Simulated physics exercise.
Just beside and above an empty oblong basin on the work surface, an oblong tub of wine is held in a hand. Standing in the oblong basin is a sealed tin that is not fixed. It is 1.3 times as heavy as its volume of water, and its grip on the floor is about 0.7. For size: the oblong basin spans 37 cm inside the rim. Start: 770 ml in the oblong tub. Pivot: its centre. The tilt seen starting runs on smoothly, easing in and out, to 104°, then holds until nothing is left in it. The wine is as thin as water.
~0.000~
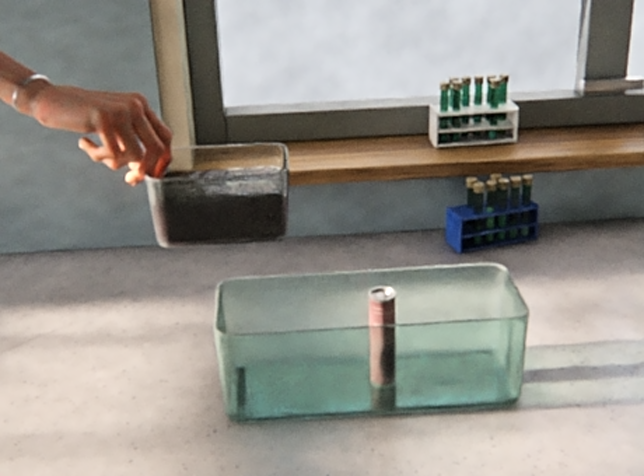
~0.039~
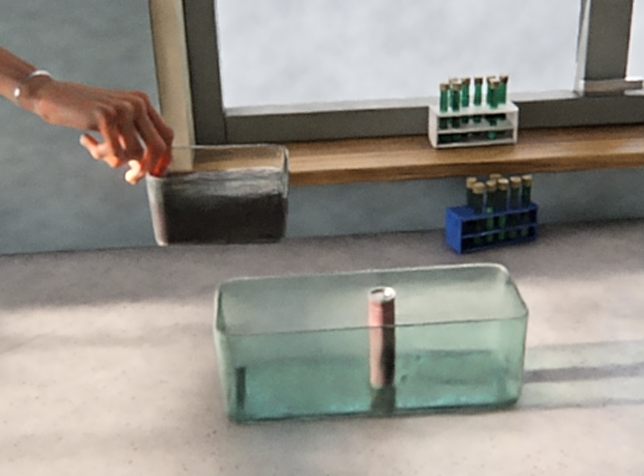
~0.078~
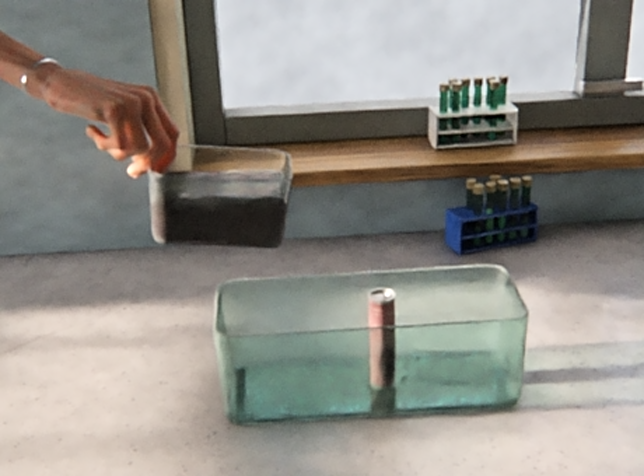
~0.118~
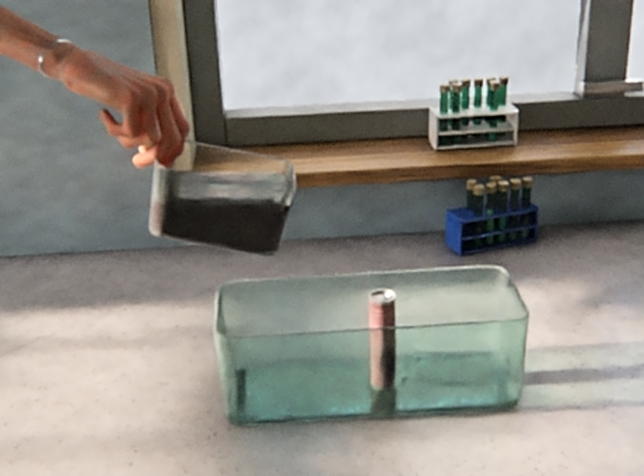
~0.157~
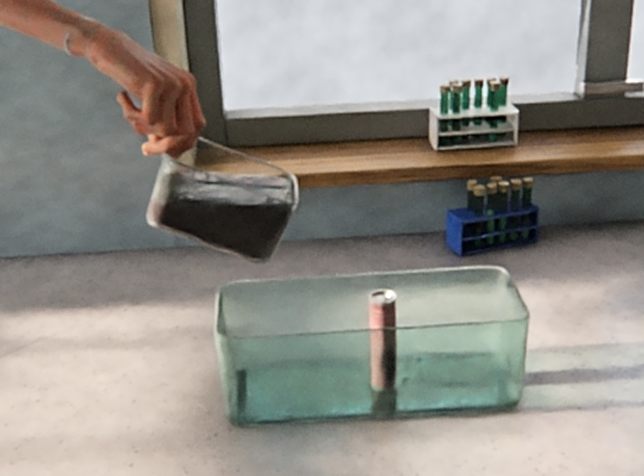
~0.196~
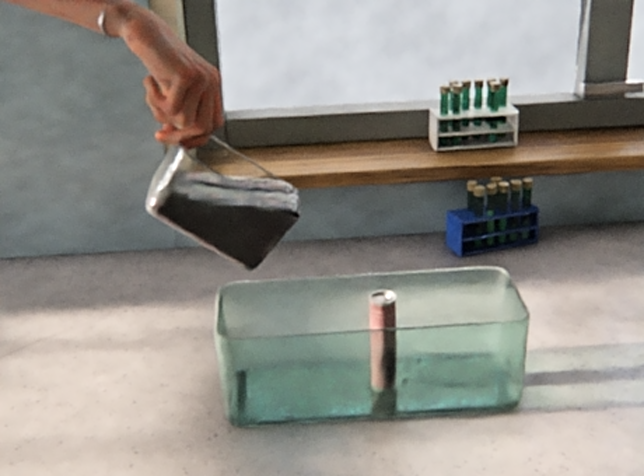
On a pale work surface by a window, a hand holds a clear oblong tub of dark liquid above and left of a larger basin with a tin standing in it, then steadily tilts the tub rightward toward the basin.
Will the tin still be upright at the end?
Upright.
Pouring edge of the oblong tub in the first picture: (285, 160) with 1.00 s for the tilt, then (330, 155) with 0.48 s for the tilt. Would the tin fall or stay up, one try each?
Trial 1 - tin stays standing; trial 2 - tin stays standing.
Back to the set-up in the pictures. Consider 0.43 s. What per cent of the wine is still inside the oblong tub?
I'd estimate some 22 % remains.
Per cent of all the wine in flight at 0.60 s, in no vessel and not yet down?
It comes to some 5 percent of the total.
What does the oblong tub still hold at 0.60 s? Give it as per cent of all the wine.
5 in a hundred, give or take.
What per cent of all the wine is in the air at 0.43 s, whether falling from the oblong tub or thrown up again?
Share: Roughly 46 per cent.
Then, 0.43 s in, the tilt is 101° and 22 per cent is still to pour; the tin stands where it began.
Then, 0.60 s in, the tilt is 104° and 5 per cent is still to pour; the tin stands where it began.
Then, 0.78 s in, the tilt is 104° and 0 per cent is still to pour; the tin stands where it began.
Then, 0.98 s in, the tilt is 104° and 0 per cent is still to pour; the tin stands where it began.
Finally, the tin stands where it began.
